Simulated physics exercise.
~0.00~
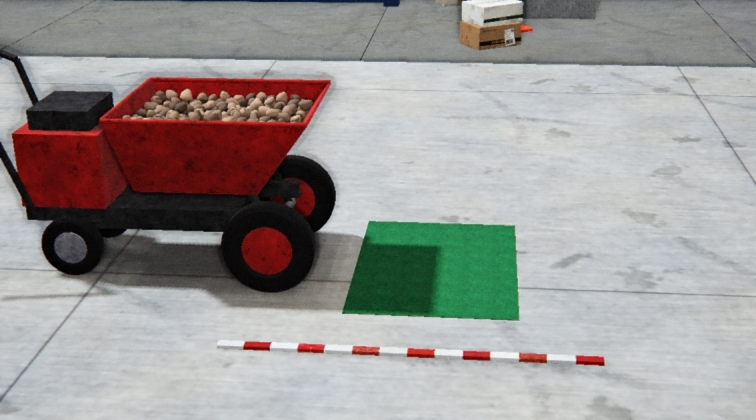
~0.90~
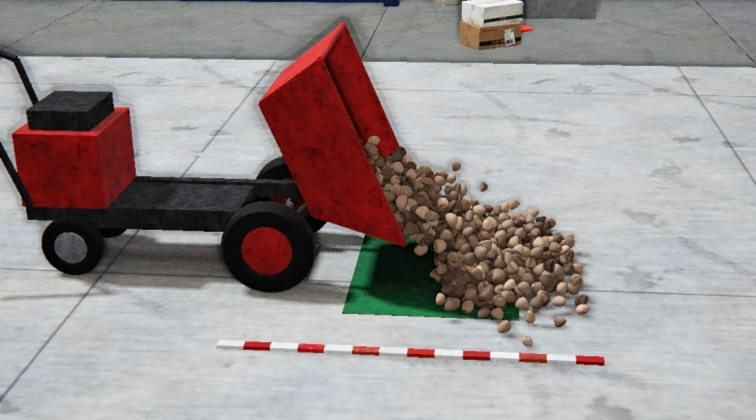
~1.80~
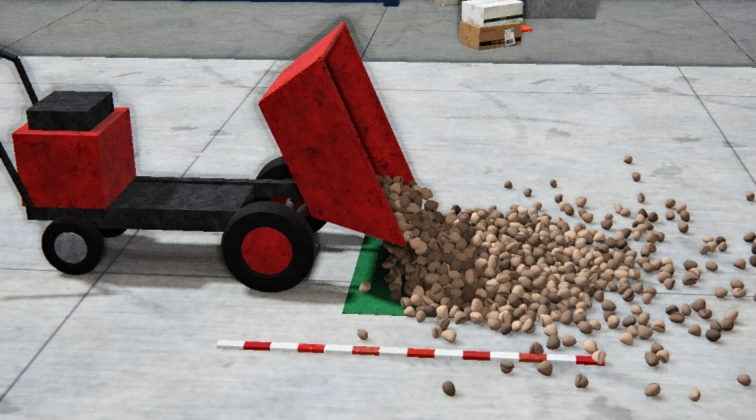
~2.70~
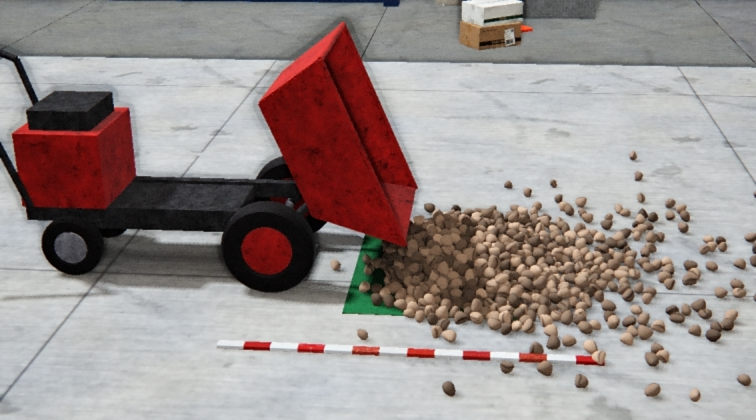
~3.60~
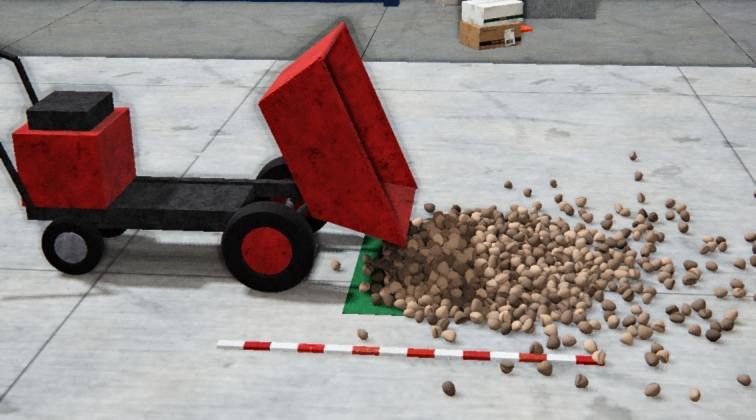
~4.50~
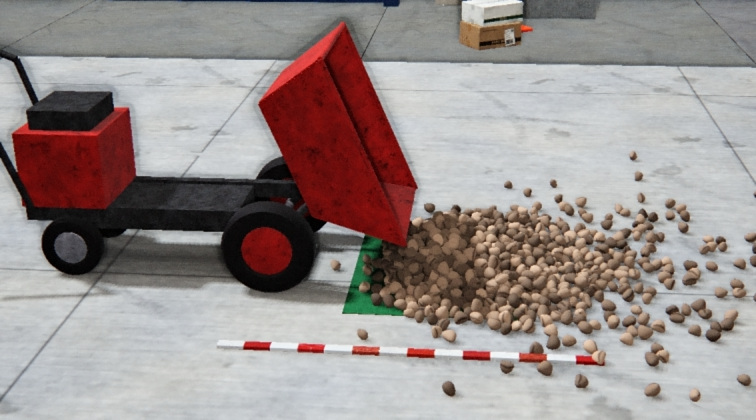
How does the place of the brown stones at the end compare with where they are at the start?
At the start the stones are heaped in the red tray at the left. At the end they lie on the ground to the right of the barrow, partly on the green sheet and partly scattered beyond it.
